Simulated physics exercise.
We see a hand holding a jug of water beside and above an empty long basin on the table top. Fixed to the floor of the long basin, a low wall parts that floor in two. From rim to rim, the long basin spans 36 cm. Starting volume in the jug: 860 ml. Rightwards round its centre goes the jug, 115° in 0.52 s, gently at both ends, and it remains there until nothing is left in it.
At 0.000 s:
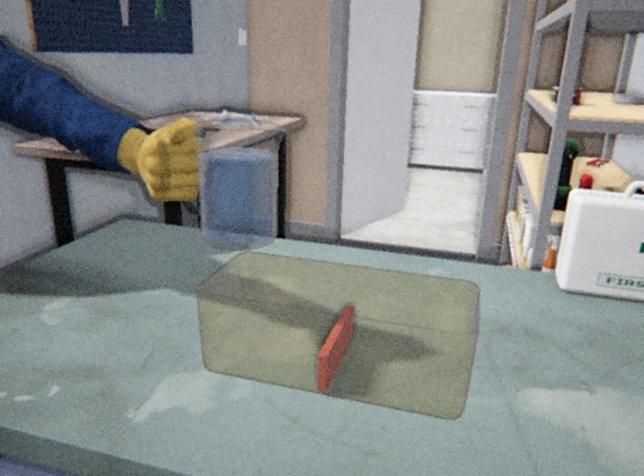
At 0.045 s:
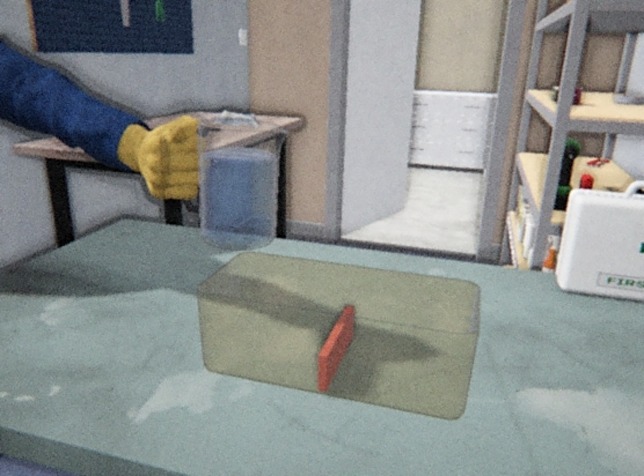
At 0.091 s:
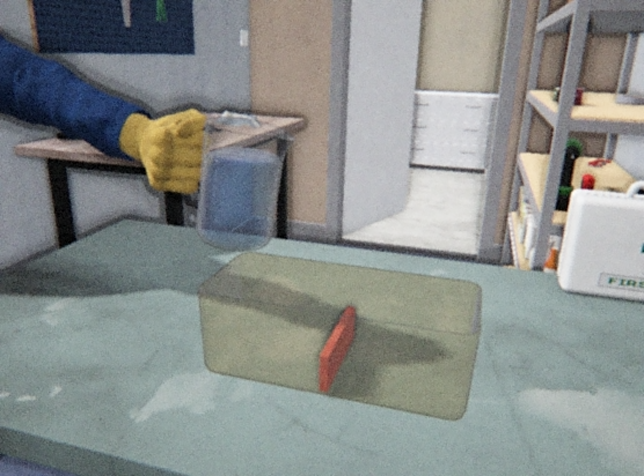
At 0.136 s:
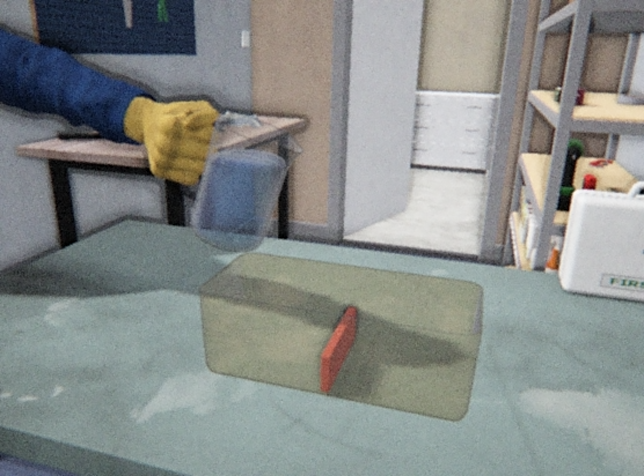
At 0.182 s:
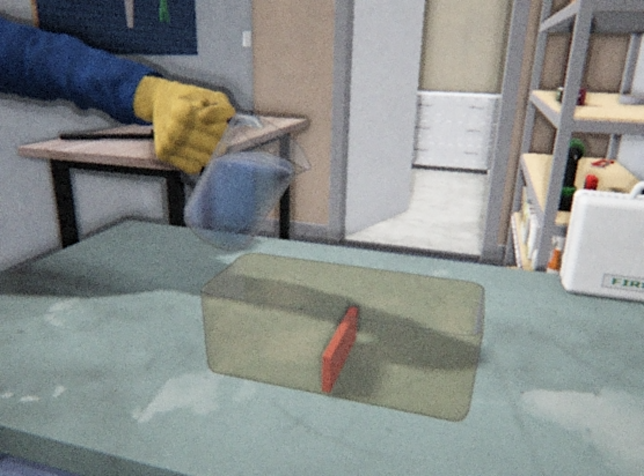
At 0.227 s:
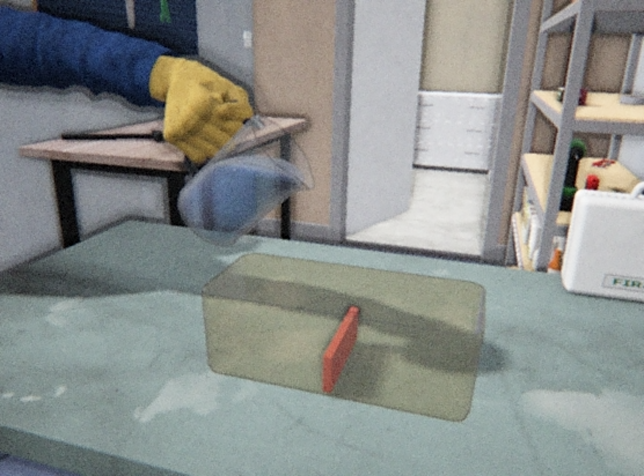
At the start, a yellow-gloved hand holds a clear jug of blue water upright above the left side of an empty, see-through long basin with a low red wall inside. The hand then gradually turns the jug rightwards, and the water shifts within it as the tilt grows steep.
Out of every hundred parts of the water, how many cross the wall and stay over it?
About 27 in every hundred.
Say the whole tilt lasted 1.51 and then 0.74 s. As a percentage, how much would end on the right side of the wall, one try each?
The first try gives 60 percent and the second 35 percent.
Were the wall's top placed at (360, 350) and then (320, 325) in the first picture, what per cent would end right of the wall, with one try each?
First try about 15 %, second try about 65 %.
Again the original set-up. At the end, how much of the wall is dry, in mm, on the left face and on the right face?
On the left it's about 30 mm; on the right, about 44 mm.
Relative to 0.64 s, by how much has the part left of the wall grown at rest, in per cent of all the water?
Close to 16% of the whole.
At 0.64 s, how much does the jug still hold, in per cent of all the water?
16 in a hundred, give or take.
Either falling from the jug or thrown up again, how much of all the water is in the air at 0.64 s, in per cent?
About 14 % of the total.
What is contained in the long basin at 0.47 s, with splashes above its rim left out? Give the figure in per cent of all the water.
20 %, more or less.
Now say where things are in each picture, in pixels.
In the first frame, tilt 0°; pouring edge (285, 130); surface from (207, 152) to (274, 157); the long basin's rim runs from (219, 270) to (478, 308); the wall's top is at (338, 330).
In the second frame, tilt 2°; pouring edge (288, 132); surface from (208, 151) to (275, 158).
In the third frame, tilt 9°; pouring edge (294, 139); surface from (211, 151) to (279, 160).
In the fourth frame, tilt 18°; pouring edge (303, 151); surface from (213, 162) to (286, 163).
In the fifth frame, tilt 31°; pouring edge (311, 168); surface from (206, 177) to (295, 169).
In the sixth frame, tilt 46°; pouring edge (314, 188); surface from (194, 180) to (304, 177).
After 0.47 s the tilt is 112° and 60 per cent is still to pour, 11 is left of the wall and 9 right of it.
After 0.64 s the tilt is 115° and 16 per cent is still to pour, 55 is left of the wall and 16 right of it.
After 0.82 s the tilt is 115° and 2 per cent is still to pour, 66 is left of the wall and 27 right of it.
After 1.02 s the tilt is 115° and 0 per cent is still to pour, 70 is left of the wall and 27 right of it.
In the end 70 per cent lies left of the wall, 27 right of it and 3 outside.
